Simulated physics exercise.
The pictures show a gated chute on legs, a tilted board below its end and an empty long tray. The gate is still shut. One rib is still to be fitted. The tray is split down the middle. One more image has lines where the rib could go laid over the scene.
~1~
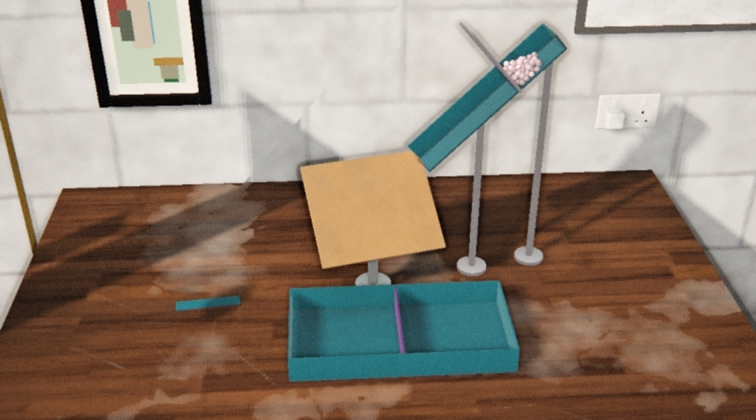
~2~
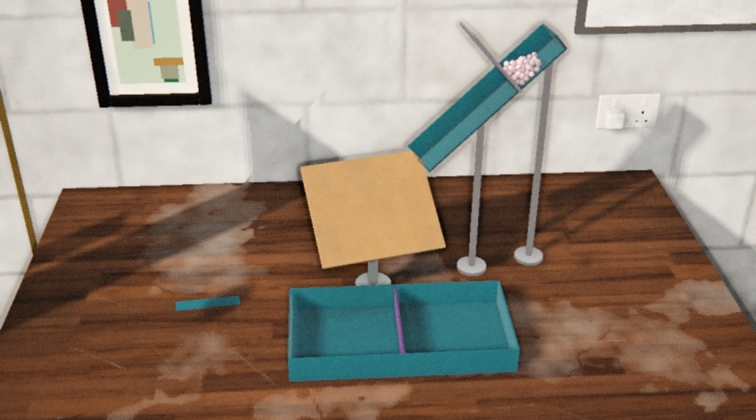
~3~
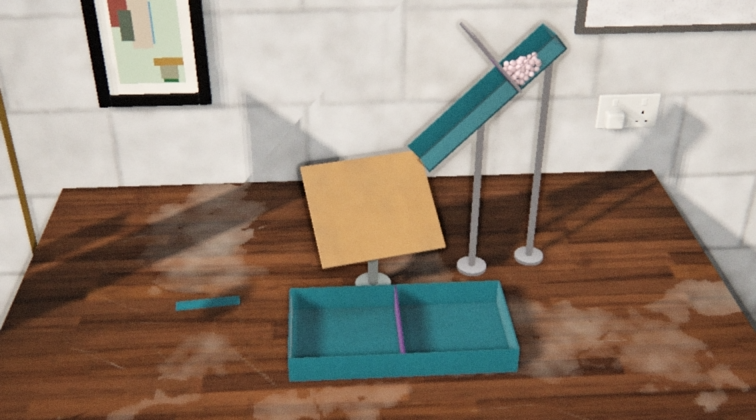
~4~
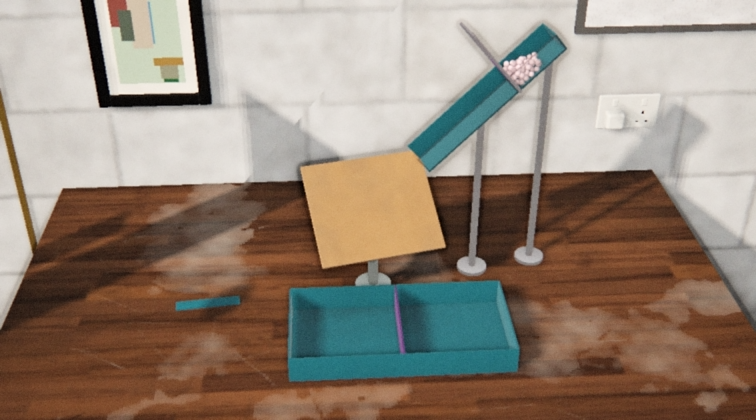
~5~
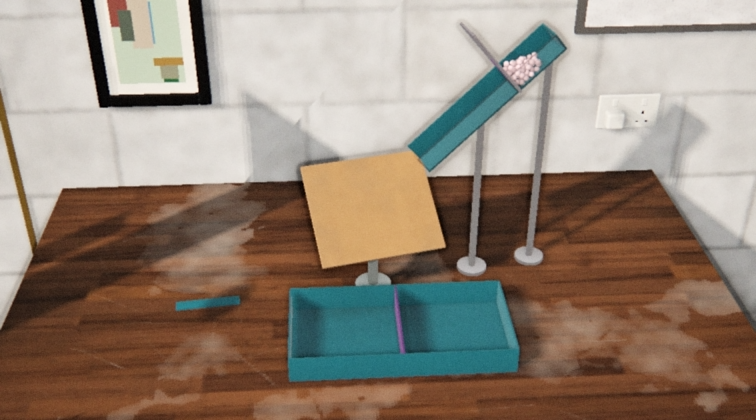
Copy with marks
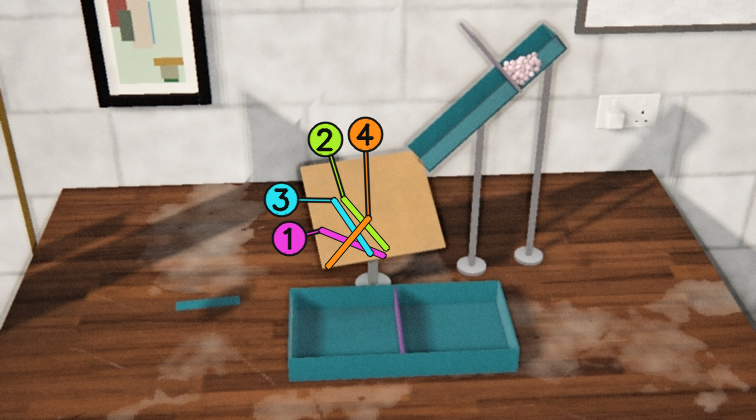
The clip opens on a wooden table where a teal chute on thin grey legs slopes down to the left, holding small pale pink and white beads behind a gate. Below its lower end are a tilted tan board and an empty, divided teal tray, and throughout nothing visibly moves.
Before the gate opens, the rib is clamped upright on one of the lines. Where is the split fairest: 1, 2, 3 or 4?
3 works best here.
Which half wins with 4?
The left half.
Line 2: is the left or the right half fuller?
More lands on the right.
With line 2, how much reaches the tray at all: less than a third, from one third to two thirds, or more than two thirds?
It is more than two thirds.
On the marked copy, line 1 from (321, 230) to (383, 255); line 2 from (344, 199) to (386, 247); line 3 from (334, 200) to (370, 253); line 4 from (368, 218) to (328, 266).
Choosing 1, of what is caught, close to a quarter in the left half, the bulk in the right.
Choosing 2, of what is caught, a small share in the left half, the bulk in the right.
Choosing 3, of what is caught, close to two thirds in the left half, close to a third in the right.
Choosing 4, of what is caught, the bulk in the left half, a small share in the right.
